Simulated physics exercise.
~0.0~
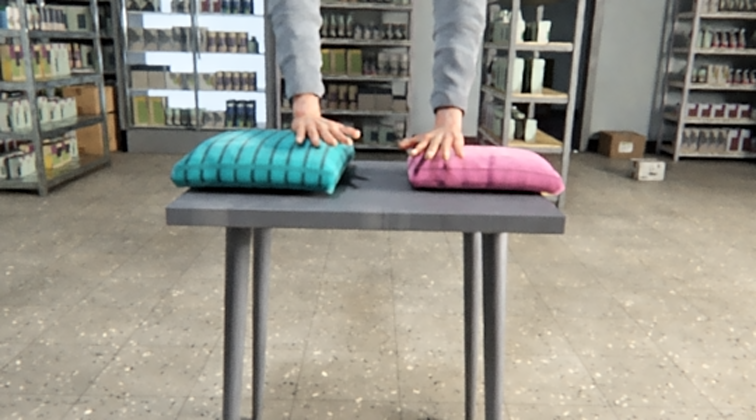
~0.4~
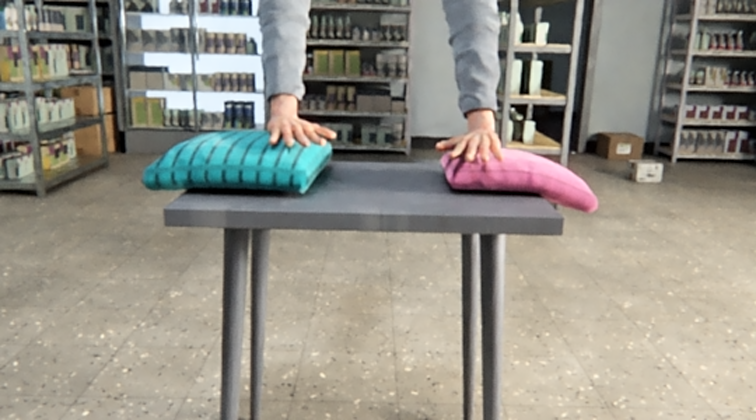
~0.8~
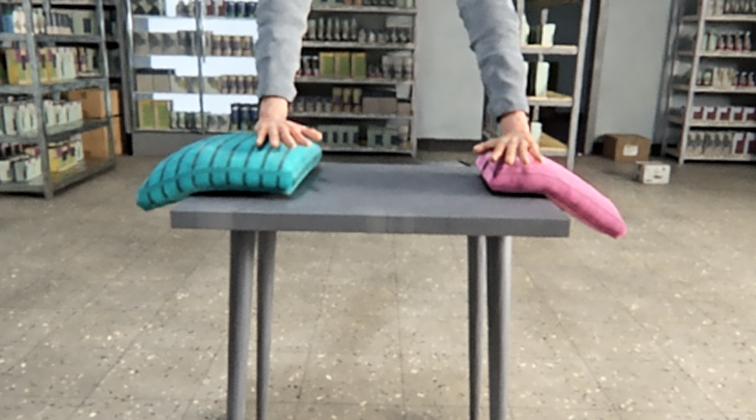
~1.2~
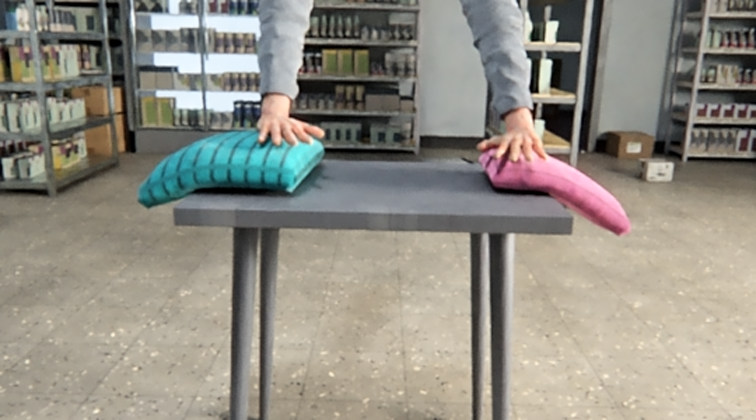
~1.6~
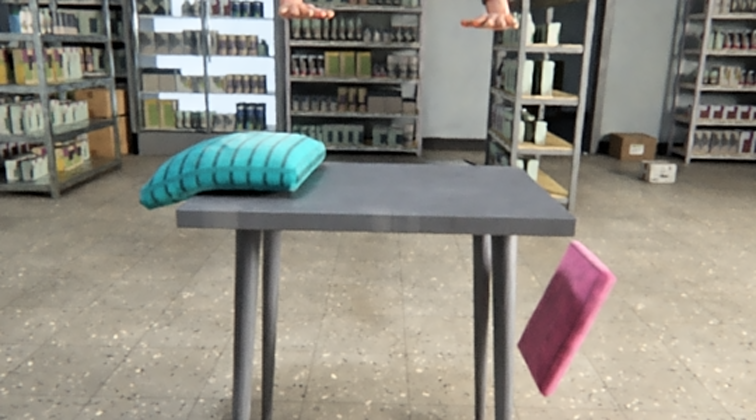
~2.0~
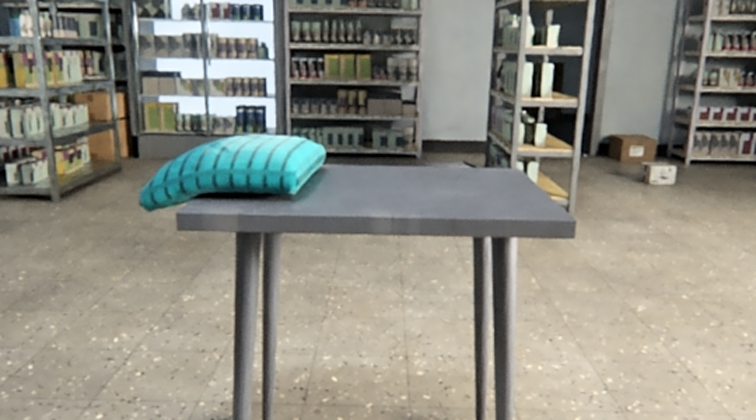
In this clip, two hands slide a turquoise cushion left and a pink rice sack right across a gray table until both overhang its edges. The hands lift away, and the pink sack tips off and falls out of view while the cushion stays on the table.
